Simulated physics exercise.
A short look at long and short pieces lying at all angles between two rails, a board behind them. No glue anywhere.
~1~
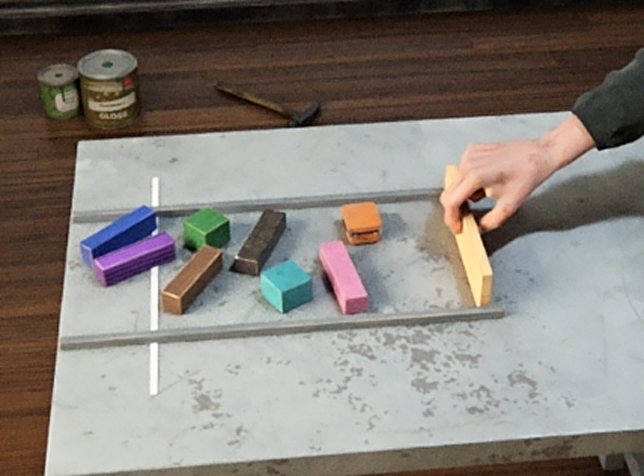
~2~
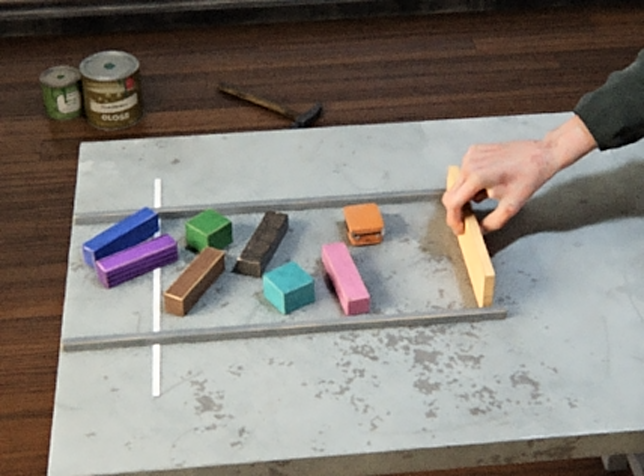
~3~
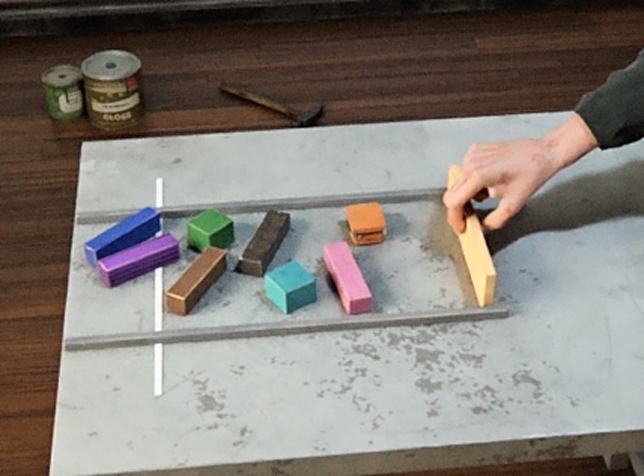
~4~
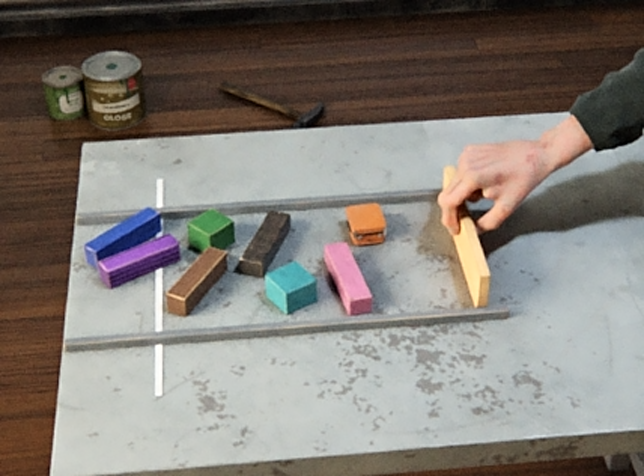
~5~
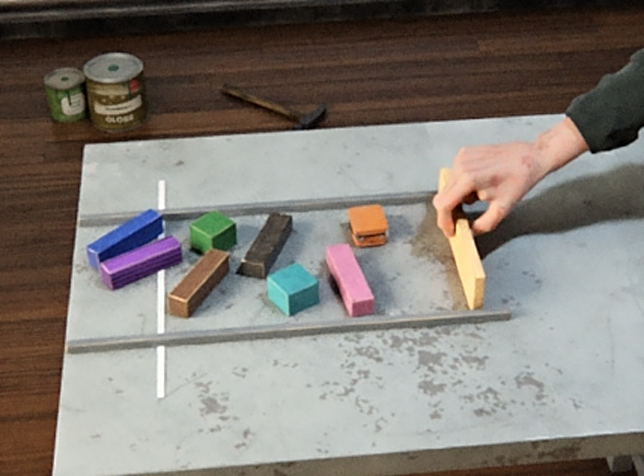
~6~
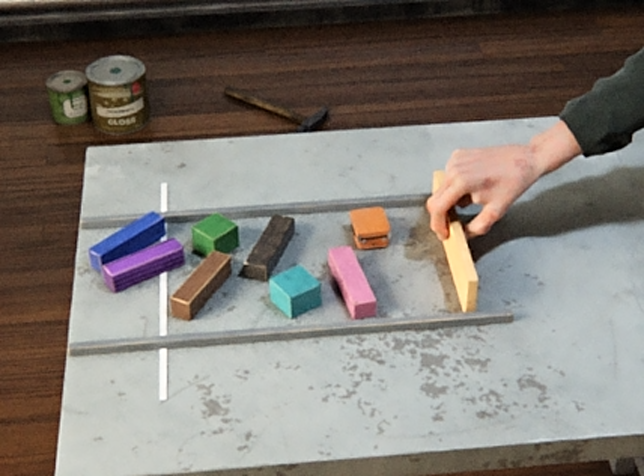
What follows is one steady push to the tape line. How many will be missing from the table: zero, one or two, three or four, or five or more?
Here the number that fall off is one or two.
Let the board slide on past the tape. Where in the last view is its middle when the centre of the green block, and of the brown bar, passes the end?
At (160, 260) for the green block; at (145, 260) for the brown bar.
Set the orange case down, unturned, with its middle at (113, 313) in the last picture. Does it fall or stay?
From there it is lost.
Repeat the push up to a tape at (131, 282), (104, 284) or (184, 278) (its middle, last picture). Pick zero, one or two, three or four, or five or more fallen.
One after another: Three to four; five or more; not one.
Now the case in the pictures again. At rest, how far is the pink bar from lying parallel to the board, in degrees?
About 0°.
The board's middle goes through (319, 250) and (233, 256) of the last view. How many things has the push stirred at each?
By then 4, and 8.
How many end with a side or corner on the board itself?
In contact: 2.
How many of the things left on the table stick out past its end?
Overhanging: 1.
Soon after, none off yet; blue stick at rest near (128, 242); purple stick at rest near (144, 265); brown bar at rest near (202, 285).
Then, none off yet; blue stick at rest near (128, 242); purple stick at rest near (144, 265); brown bar moving near (197, 286).
Further on, none off yet; blue stick moved a little near (96, 241); purple stick moved about its own width near (93, 282); brown bar moved about its own width near (133, 292).
At rest, the number that fall off is one or two; fallen, purple stick and blue stick.
